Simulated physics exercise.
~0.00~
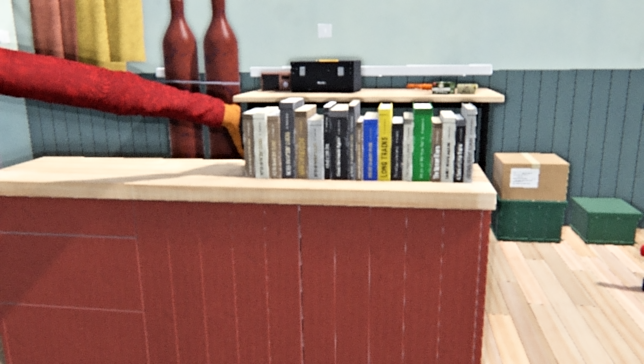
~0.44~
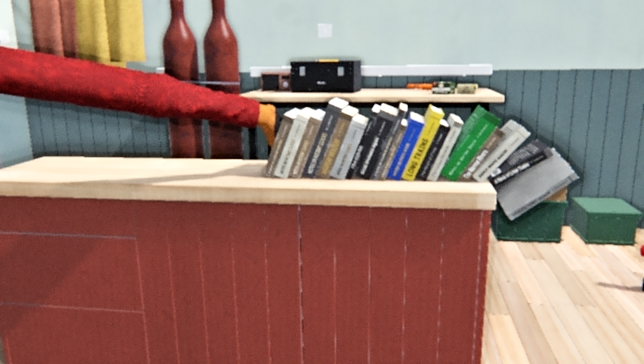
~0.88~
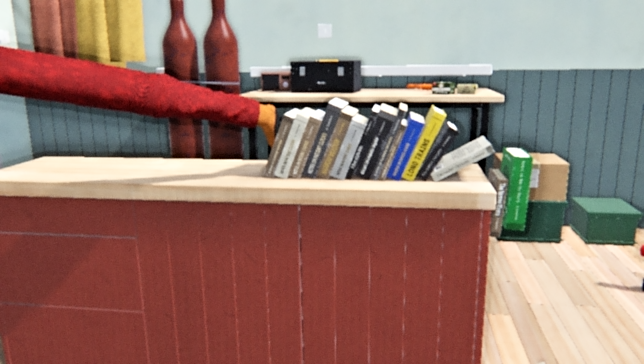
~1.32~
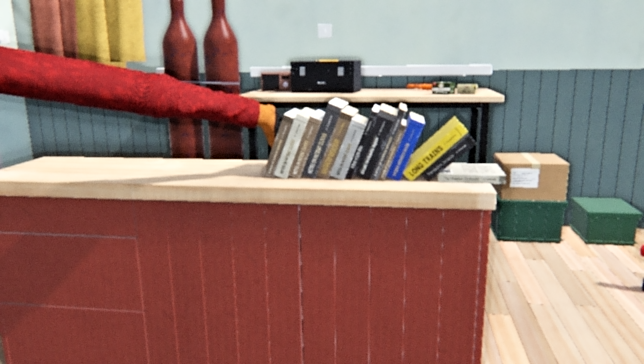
A red-sleeved arm pushed a row of upright books to the right along a worktop, making them lean and sending several, including the green one, off the edge, while the rest stayed slanted with the yellow book tipped over steeply.
